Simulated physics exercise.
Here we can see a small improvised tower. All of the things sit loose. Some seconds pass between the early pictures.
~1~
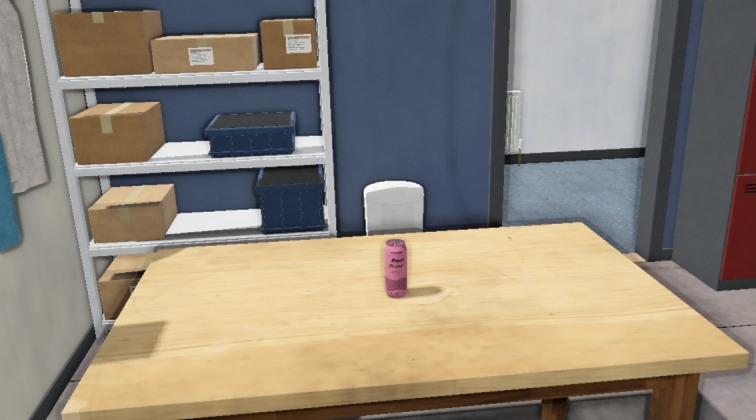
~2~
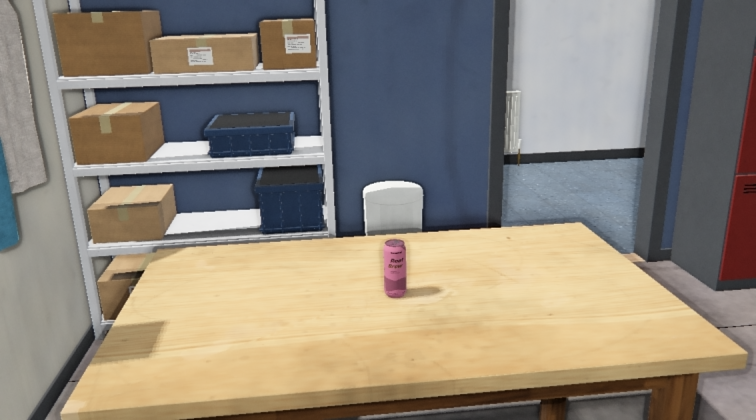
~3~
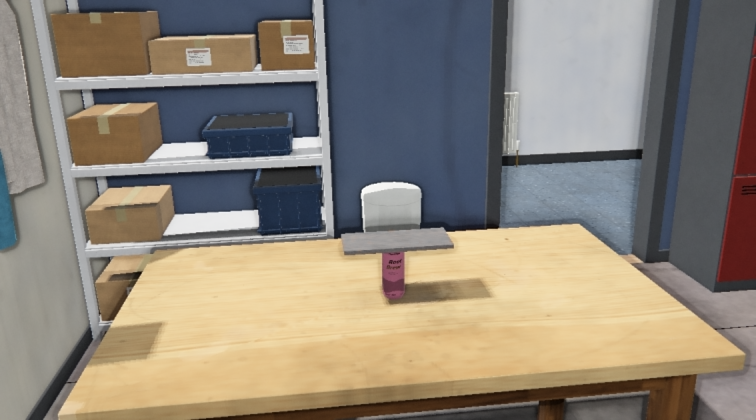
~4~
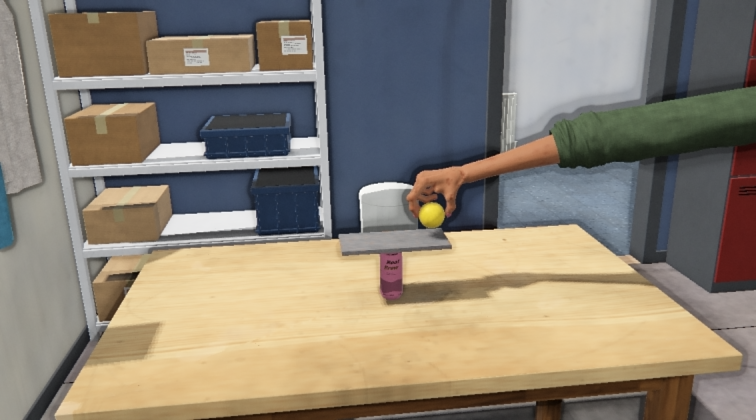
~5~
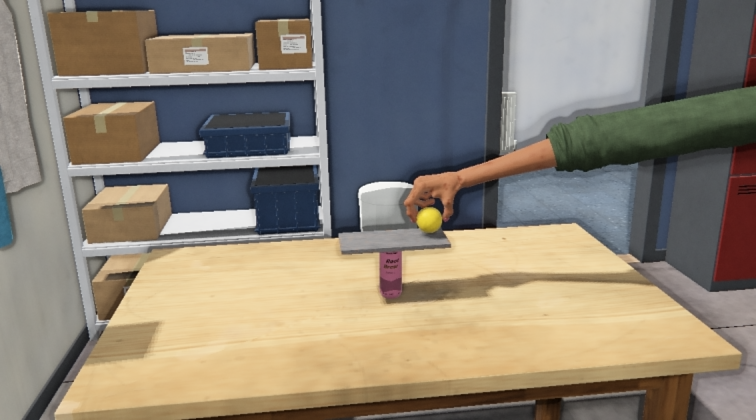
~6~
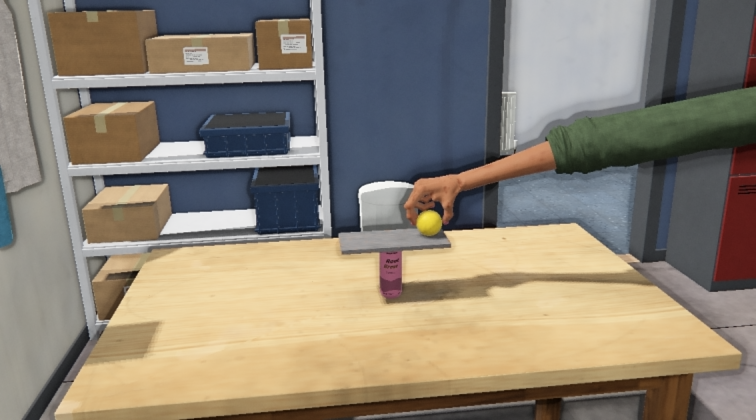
An arm in a green sleeve reaches in from the right over a pale wooden table, seen from slightly above in a storage room with boxes and blue bins on white shelves at left. A pink can stands alone mid-table, then a flat grey slab lies across its top. The hand lowers a yellow lemon onto the slab's right end, still holding it, while the view shifts very slightly.
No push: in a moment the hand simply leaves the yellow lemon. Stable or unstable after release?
Comes down.
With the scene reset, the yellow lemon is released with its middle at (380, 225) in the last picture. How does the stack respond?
Well, it survives then.
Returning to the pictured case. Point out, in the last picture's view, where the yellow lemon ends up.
End spot: Near (438, 280).
Then, 0.50 s on from there, yellow lemon now fallen; grey board on its side.
Then, 0.80 s on from there, grey board on its side.
In the end, fallen, yellow lemon and grey board; pink can unmoved. At the end, from the last picture's camera, yellow lemon near (438, 280). The stack gives way.
